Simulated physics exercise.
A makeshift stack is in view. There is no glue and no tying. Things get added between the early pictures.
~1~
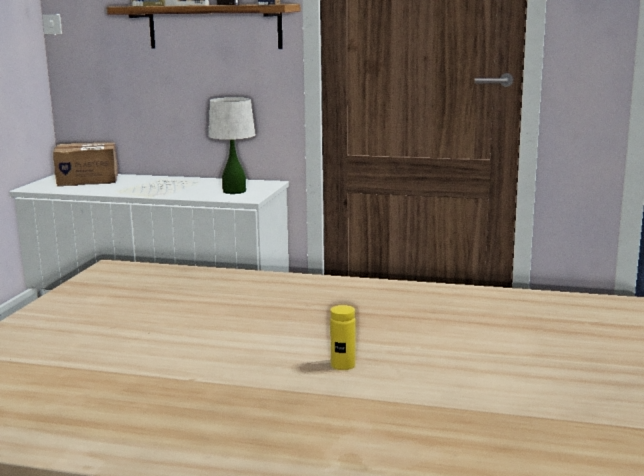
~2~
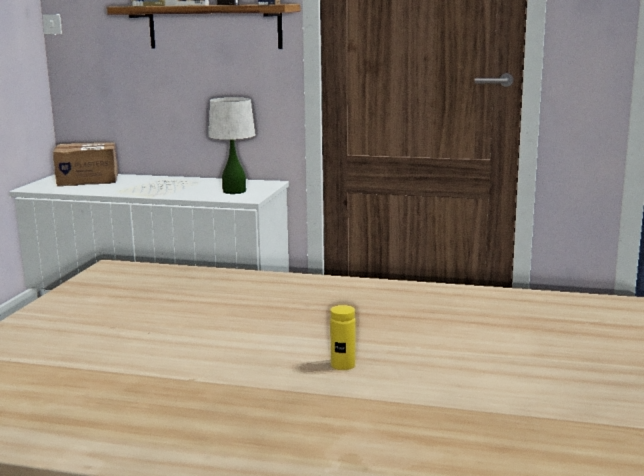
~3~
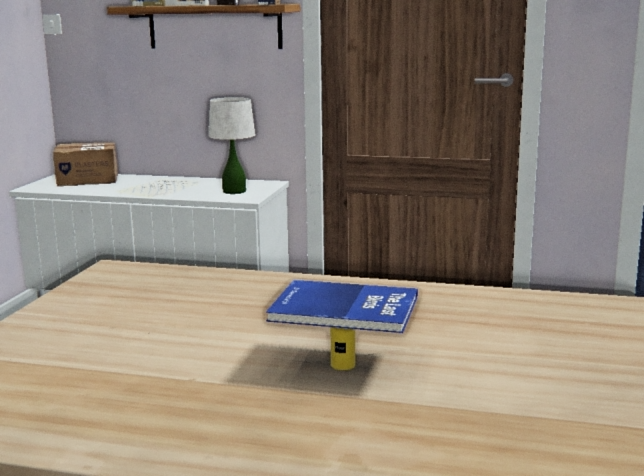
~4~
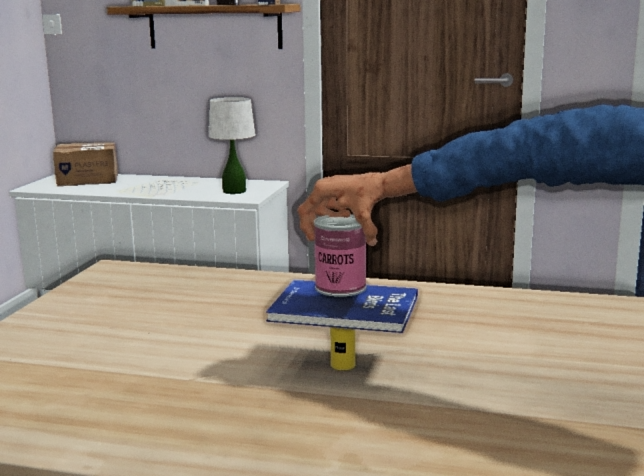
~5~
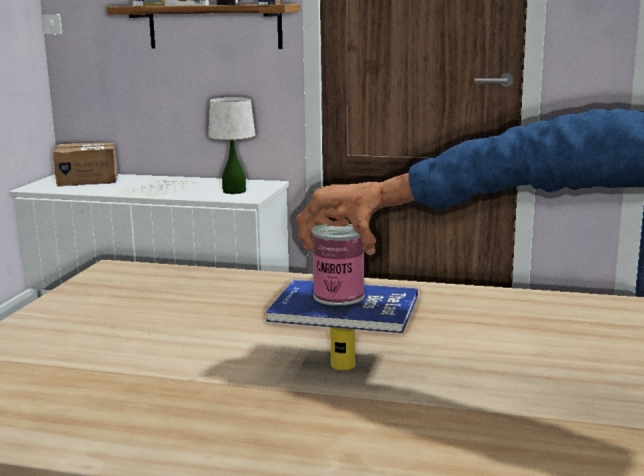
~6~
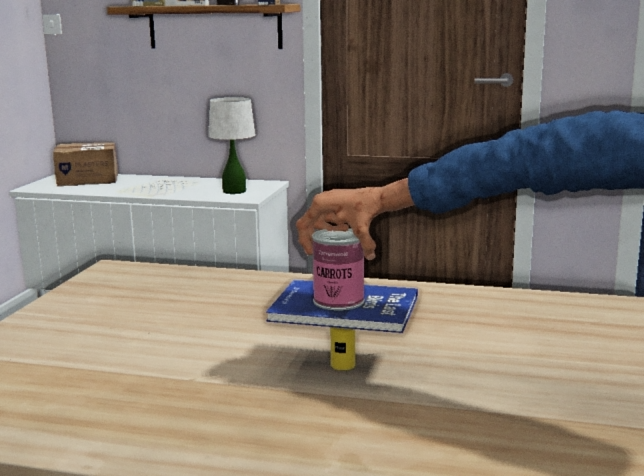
A blue hardback book appears flat across the top of a small yellow shaker, then a blue-sleeved arm from the right lowers a pink carrots tin onto it, the hand still gripping the tin. The shaker stands mid-table on pale wood. The steady, slightly raised view shows a lilac-walled room with a brown door behind and a green lamp on a white cabinet at left.
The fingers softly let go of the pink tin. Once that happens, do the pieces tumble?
No: The stack carries the load.
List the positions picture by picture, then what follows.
In the first frame, the last thing is not in view yet; yellow shaker (343, 337).
In the second frame, the last thing is not in view yet; yellow shaker (343, 337).
In the third frame, the last thing is not in view yet; yellow shaker (343, 337).
In the fourth frame, on its way; pink tin (340, 255); yellow shaker (343, 337).
In the fifth frame, on its way; pink tin (339, 263); yellow shaker (343, 337).
In the sixth frame, set down, still held; pink tin (339, 269); yellow shaker (343, 337).
Then, 0.20 s past the last view, nothing moves.
Then, 0.40 s past the last view, pink tin resting near (339, 269).
Finally, all 3 still in place. Final places as the last picture's camera would see them, pink tin near (339, 269). The stack stays up.
